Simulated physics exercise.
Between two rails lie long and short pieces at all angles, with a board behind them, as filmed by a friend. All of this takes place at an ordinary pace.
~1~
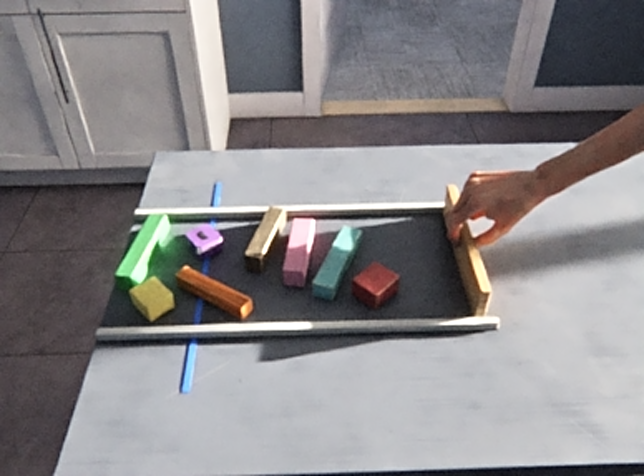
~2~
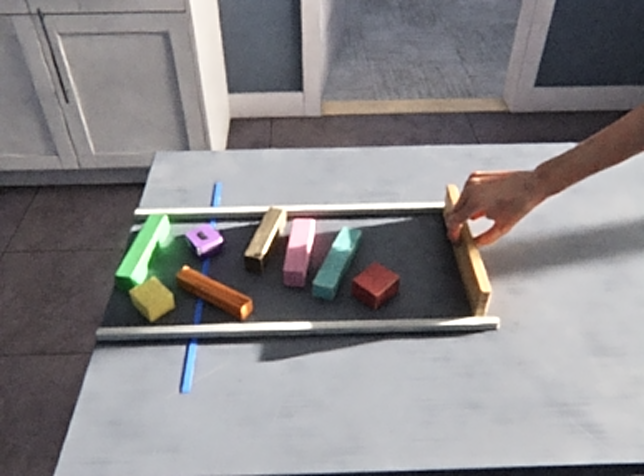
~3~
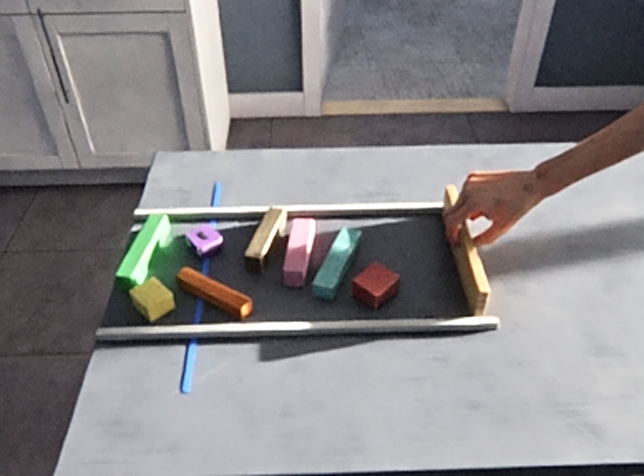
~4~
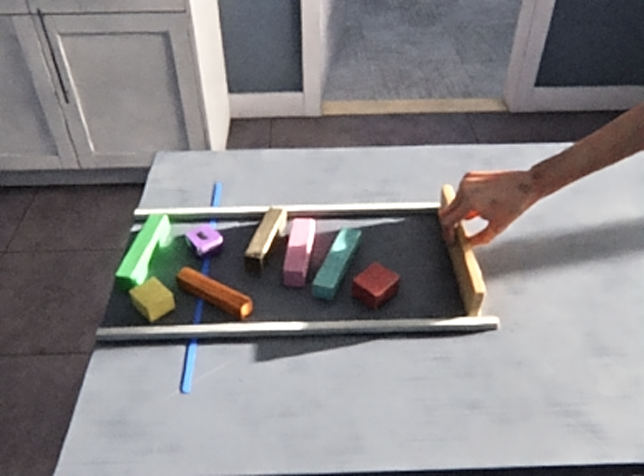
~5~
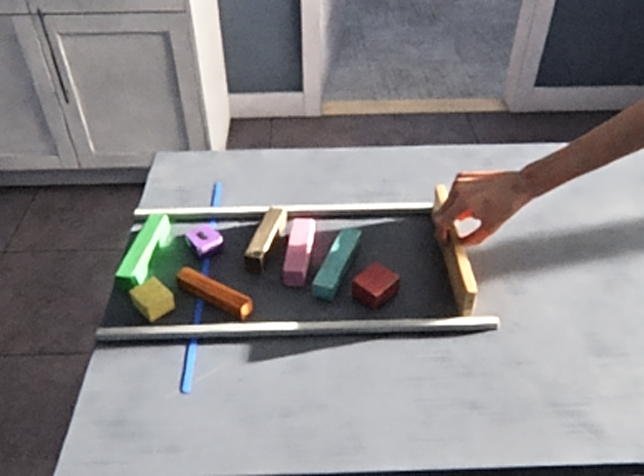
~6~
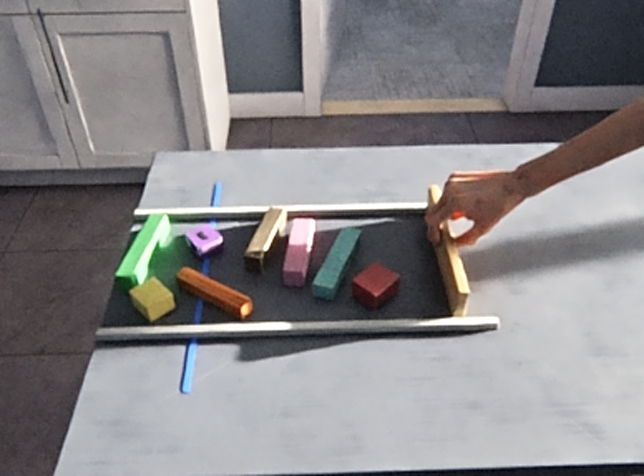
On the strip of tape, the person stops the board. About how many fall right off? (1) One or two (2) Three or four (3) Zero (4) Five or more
Option 1: One or two.
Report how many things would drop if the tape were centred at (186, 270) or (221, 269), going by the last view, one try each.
Ending up on the floor: First try 3, second try 1.
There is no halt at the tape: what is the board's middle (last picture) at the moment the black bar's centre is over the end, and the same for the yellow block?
I'd say about (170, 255) for the first one and about (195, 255) for the second.
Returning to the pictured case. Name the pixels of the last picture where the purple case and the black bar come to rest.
Listed in order, first is (134, 234) and the other is (159, 236).
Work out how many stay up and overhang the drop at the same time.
Things overhanging at the end: 3.
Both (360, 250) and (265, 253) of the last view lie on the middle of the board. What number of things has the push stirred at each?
So far 2, and 6 at the second.
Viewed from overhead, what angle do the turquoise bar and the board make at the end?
Out of line by around 25°.
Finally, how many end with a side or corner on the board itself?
The answer is 2.
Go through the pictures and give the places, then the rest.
The first frame shows green stick (144, 251); yellow block (152, 299); purple case (205, 243); board (464, 248); tape (205, 269).
The second frame shows yellow block (152, 299); red block (375, 285).
The third frame shows purple case (205, 243); board (463, 248).
The fourth frame shows green stick (144, 251); pink bar (299, 252).
The fifth frame shows yellow block (152, 299); turquoise bar (338, 262).
The sixth frame shows green stick (144, 251); yellow block (152, 299); purple case (205, 243); board (445, 248); tape (205, 269).
Soon after, none off yet; green stick at rest near (144, 251); yellow block at rest near (152, 299); purple case at rest near (205, 243).
In the end, the number that fall off is one or two; gone, green stick.
